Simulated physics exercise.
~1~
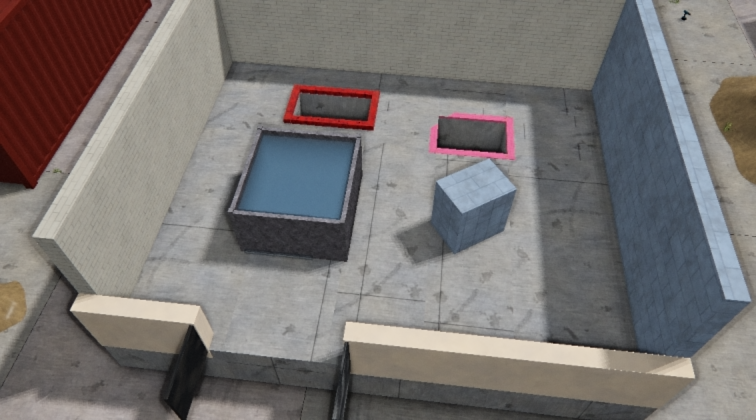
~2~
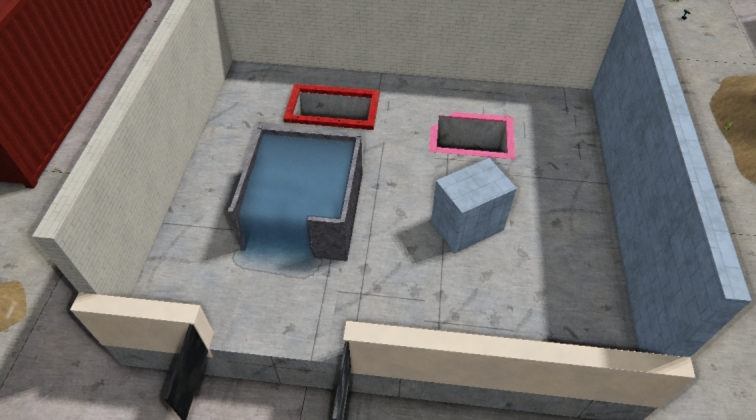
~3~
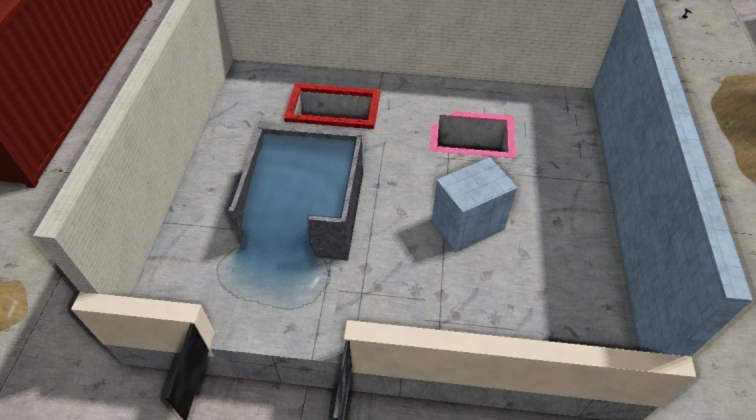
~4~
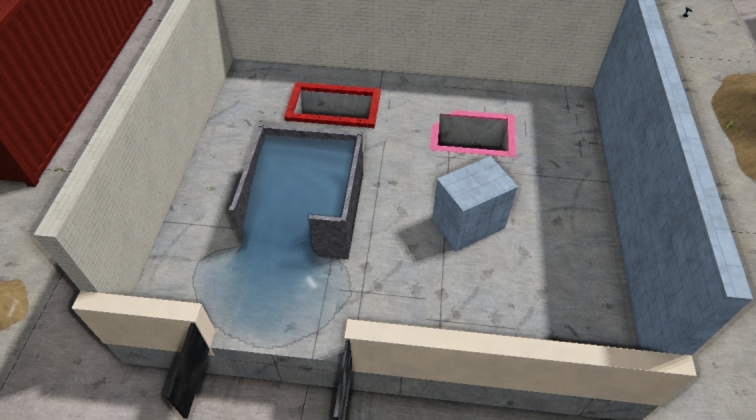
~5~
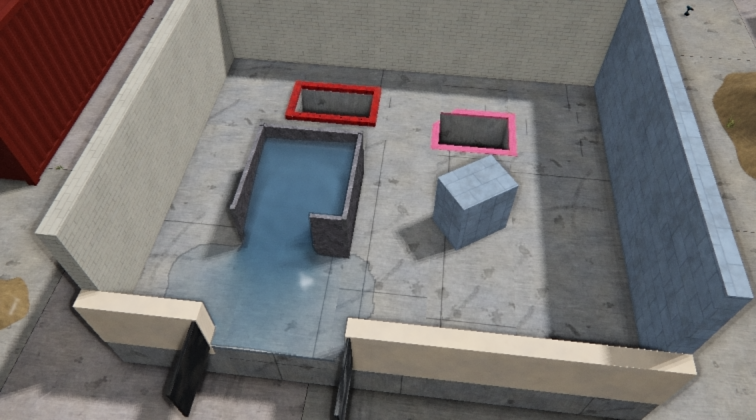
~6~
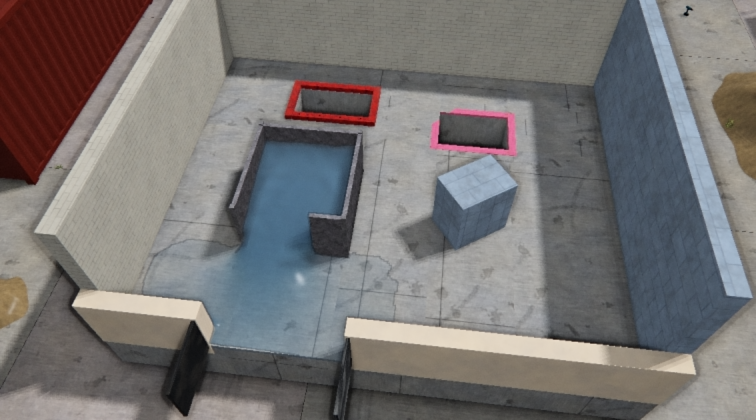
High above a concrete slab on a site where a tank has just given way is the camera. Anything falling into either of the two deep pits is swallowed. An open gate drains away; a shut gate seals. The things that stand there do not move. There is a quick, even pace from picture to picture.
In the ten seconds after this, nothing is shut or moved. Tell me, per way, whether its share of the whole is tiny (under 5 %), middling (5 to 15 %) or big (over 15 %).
The gate claims a heavy share - exceeding fifteen per cent. The pink pit claims a light share - short of five per cent. The red pit claims a light share - short of five per cent.
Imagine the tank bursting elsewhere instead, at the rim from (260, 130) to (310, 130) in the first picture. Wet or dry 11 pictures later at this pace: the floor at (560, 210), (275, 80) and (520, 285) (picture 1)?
Taking them in order, I'd say not reached, swamped and not reached.
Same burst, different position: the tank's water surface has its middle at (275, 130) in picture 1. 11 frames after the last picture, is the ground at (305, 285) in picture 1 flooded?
There: Under water.
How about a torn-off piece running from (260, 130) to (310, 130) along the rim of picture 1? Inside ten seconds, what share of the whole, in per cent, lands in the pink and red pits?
Pink 10 %, red 30 %.
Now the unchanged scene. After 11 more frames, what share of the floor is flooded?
Around 25 percent.
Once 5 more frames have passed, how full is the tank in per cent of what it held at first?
Close to 48 in a hundred.
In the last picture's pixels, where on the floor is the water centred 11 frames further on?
It's close to (271, 239).
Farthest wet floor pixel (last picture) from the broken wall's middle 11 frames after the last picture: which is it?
The front's farthest point is close to (601, 371).
A moment on, water covers 15 % of the floor; the gate 22 %, the pink pit 0 %, the red pit 0 %.
Next, water covers 25 % of the floor; the gate 37 %, the pink pit 0 %, the red pit 0 %.
Then, water covers 35 % of the floor; the gate 49 %, the pink pit 0 %, the red pit 0 %.
Later, water covers 40 % of the floor; the gate 60 %, the pink pit 0 %, the red pit 0 %.
In the end, water covers 50 % of the floor; the gate 66 %, the pink pit 1 %, the red pit 0 %.
